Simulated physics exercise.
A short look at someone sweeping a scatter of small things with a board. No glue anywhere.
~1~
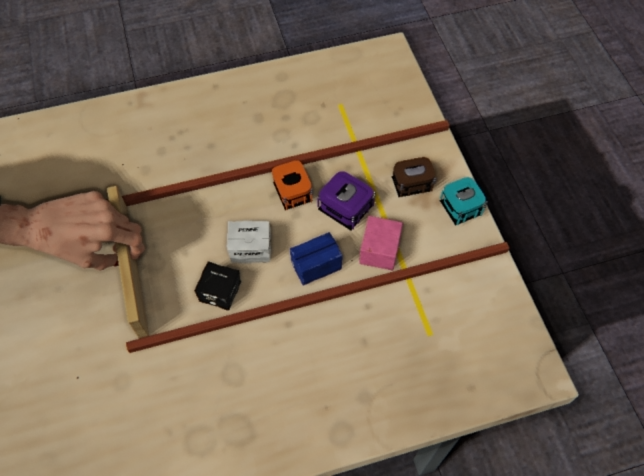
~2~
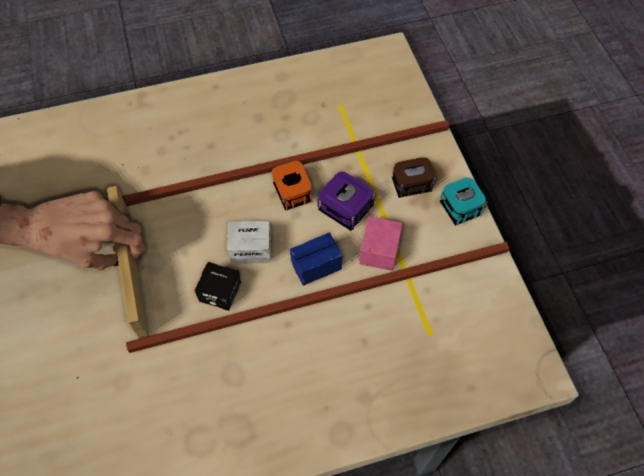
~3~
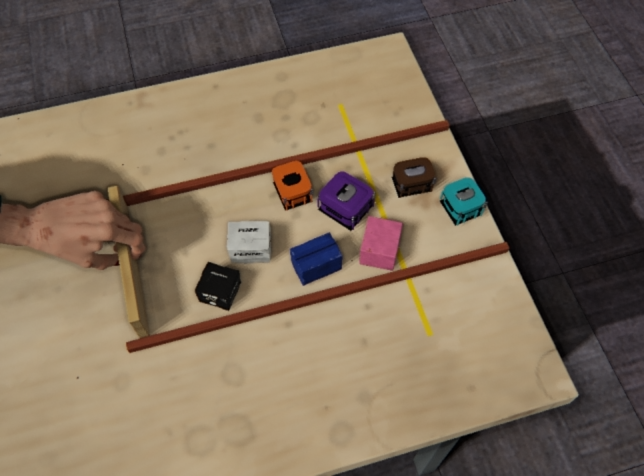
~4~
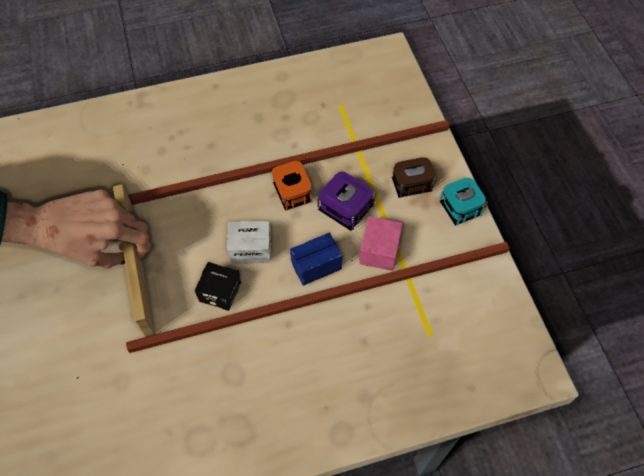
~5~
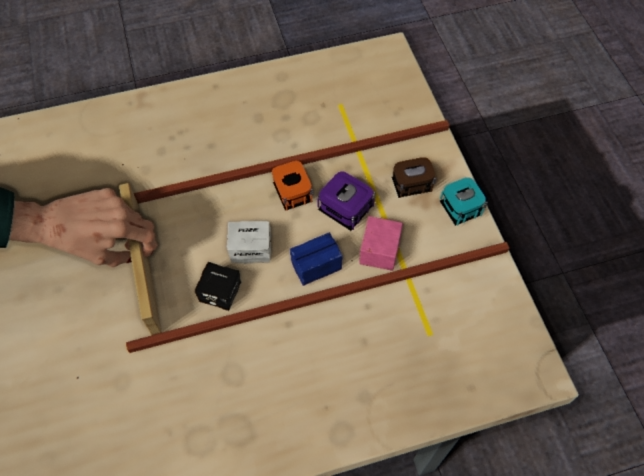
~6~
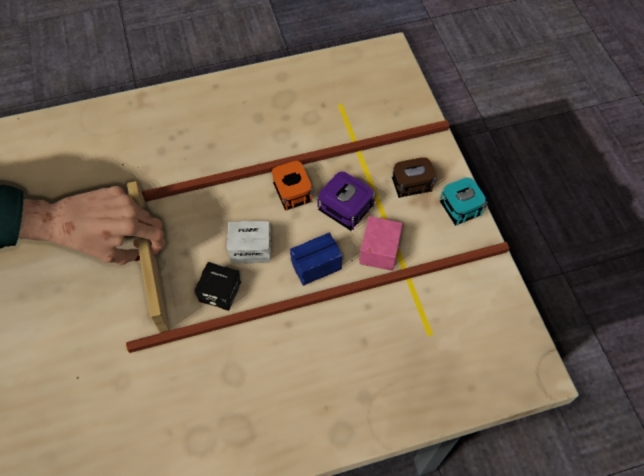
A hand holding a wooden board rests at the left end of two red rails, then slides the board a short way right toward a scatter of small boxes and cases. The black, white, blue, pink, orange, purple, brown and turquoise pieces stay still around the yellow tape, untouched.
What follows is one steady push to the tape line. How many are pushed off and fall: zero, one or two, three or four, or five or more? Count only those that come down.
The number that fall off is one or two.
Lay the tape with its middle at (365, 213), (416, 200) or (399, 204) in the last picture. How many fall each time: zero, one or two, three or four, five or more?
In that order: Not one; three to four; three or four.
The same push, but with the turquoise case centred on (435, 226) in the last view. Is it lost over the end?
It comes down.
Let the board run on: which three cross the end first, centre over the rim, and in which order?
They are the turquoise case, the brown case, the pink block.
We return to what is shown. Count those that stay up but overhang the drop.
That would be 2.
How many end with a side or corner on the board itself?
That makes 3.
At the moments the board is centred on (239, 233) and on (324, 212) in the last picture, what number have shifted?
By then 2, and 7.
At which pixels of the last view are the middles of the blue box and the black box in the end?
Near (454, 238) and (412, 237).
A little later, none off yet; turquoise case at rest near (463, 201); brown case at rest near (413, 177); pink block at rest near (381, 244).
When it is over, the number that fall off is one or two; down, turquoise case.
